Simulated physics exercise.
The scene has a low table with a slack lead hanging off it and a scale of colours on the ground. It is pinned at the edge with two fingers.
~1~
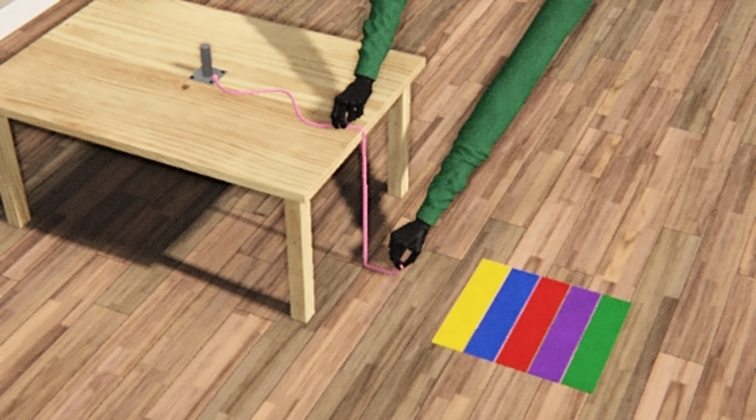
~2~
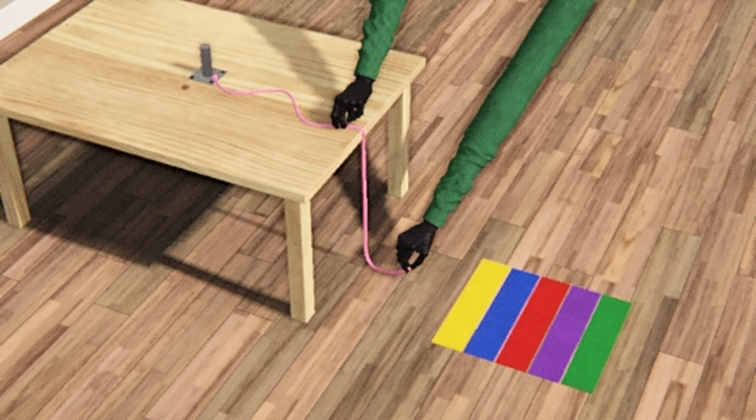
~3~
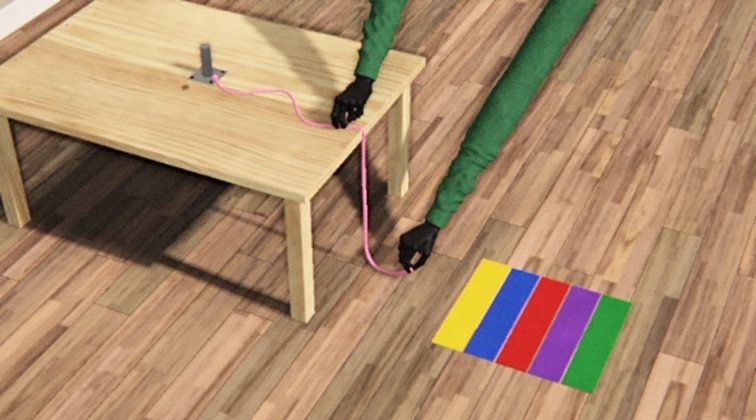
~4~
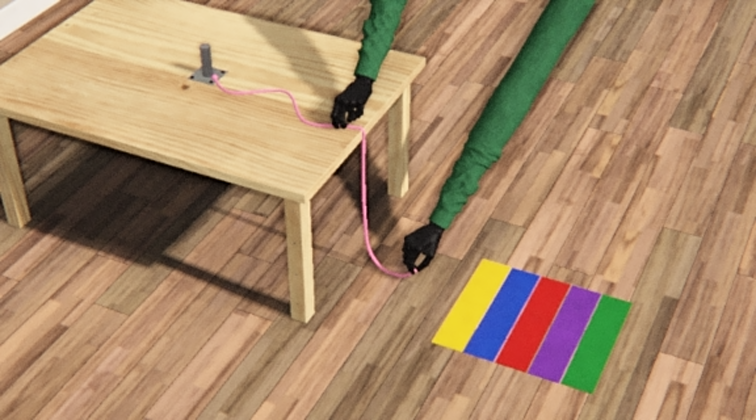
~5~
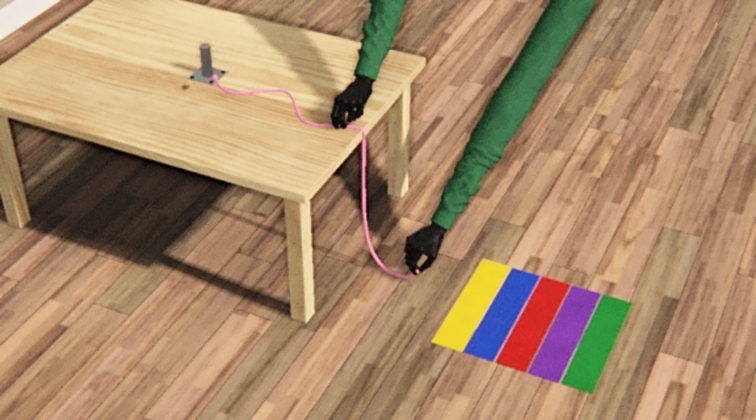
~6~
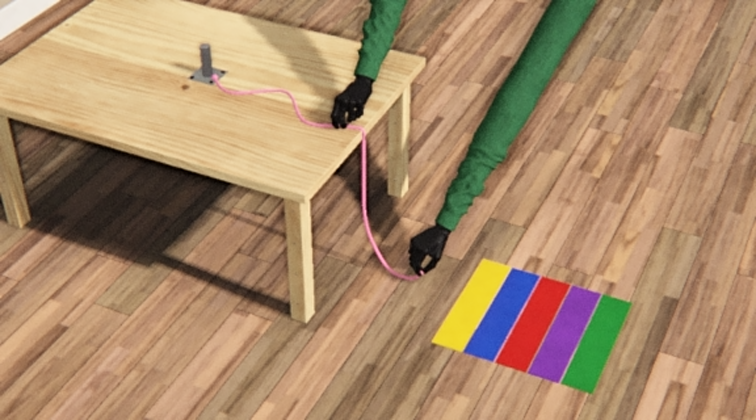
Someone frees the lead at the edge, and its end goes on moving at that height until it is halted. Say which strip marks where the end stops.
The red strip marks it.
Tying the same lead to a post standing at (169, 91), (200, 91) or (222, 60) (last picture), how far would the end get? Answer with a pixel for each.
Around (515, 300), then (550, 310), then (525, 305).
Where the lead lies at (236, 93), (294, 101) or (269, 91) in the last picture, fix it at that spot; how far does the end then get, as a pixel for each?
First try (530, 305), second try (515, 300), third try (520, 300).
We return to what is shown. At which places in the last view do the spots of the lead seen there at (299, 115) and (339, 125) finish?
Point one: (329, 116); point two: (369, 136).
Early on, end near (474, 288); over yellow.
Midway, end near (513, 301); over blue.
At the end of the slack, end near (537, 308); over red. It gets as far as the red strip.
